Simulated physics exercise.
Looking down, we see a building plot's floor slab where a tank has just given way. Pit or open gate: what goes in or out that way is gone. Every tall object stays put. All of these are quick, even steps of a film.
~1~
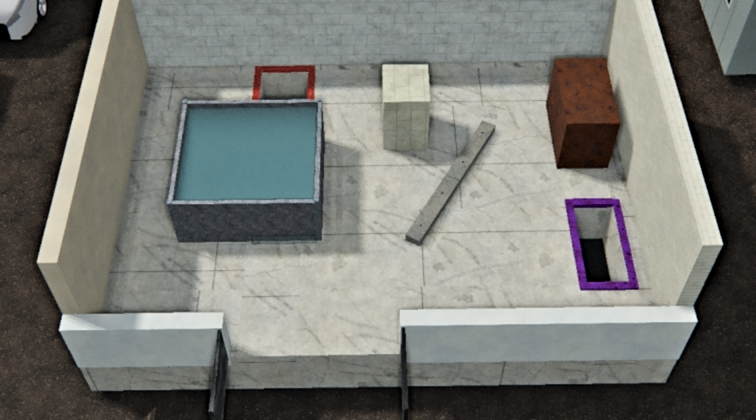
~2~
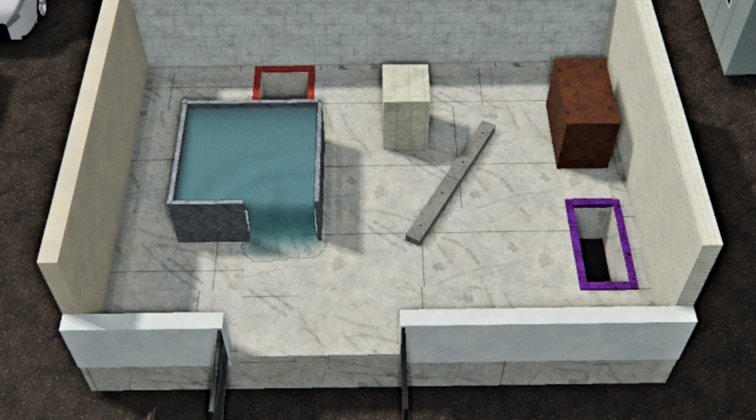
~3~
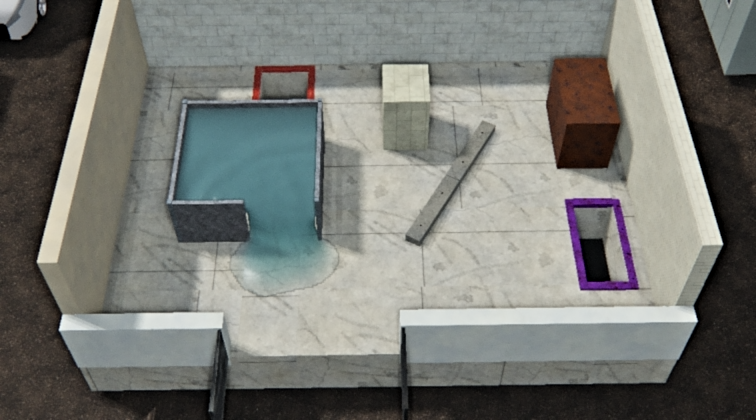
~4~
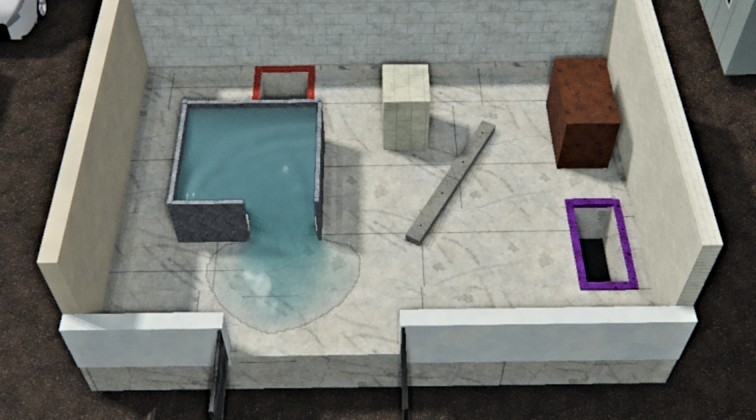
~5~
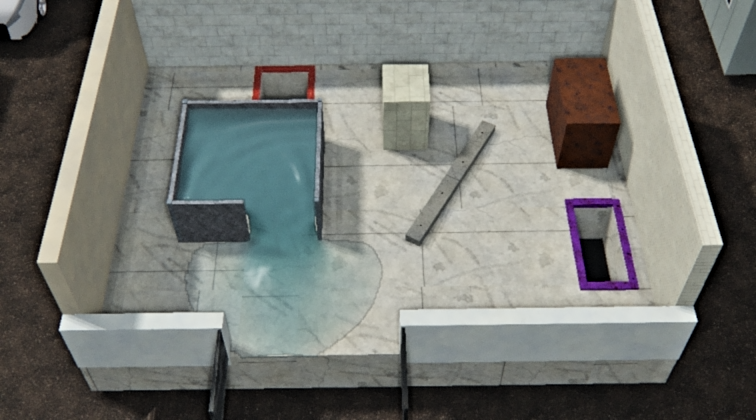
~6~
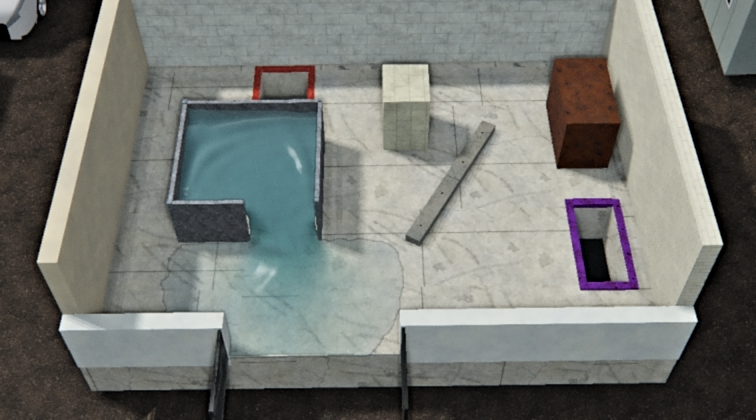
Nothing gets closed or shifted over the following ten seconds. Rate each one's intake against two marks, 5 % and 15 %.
Ratings: Gate - above the 15 % mark; purple pit - below the 5 % mark; red pit - below the 5 % mark.
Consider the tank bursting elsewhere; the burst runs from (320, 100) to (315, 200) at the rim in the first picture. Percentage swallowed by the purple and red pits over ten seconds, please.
In percent: Purple 20, red 15.
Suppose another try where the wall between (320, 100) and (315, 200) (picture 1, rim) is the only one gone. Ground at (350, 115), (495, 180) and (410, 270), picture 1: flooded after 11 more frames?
First point swamped, second point swamped, third point swamped.
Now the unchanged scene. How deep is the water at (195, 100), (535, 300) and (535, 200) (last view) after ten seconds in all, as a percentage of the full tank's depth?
In order: Roughly 4, 4 and 2 in a hundred.
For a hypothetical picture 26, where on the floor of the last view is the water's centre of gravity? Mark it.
Roughly (272, 221).
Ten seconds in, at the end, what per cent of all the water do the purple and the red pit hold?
Around 2 and 2 per cent, in that order.
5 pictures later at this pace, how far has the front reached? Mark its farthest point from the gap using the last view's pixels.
Approximate pixel: (491, 336).
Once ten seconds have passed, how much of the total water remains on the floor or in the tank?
Around 34 percent.
A moment on, water covers 20 % of the floor; the gate 12 %, the purple pit 0 %, the red pit 0 %.
Next, water covers 25 % of the floor; the gate 25 %, the purple pit 0 %, the red pit 0 %.
Then, water covers 35 % of the floor; the gate 38 %, the purple pit 0 %, the red pit 0 %.
Later, water covers 50 % of the floor; the gate 53 %, the purple pit 1 %, the red pit 0 %.
In the end, water covers 65 % of the floor; the gate 63 %, the purple pit 1 %, the red pit 2 %.
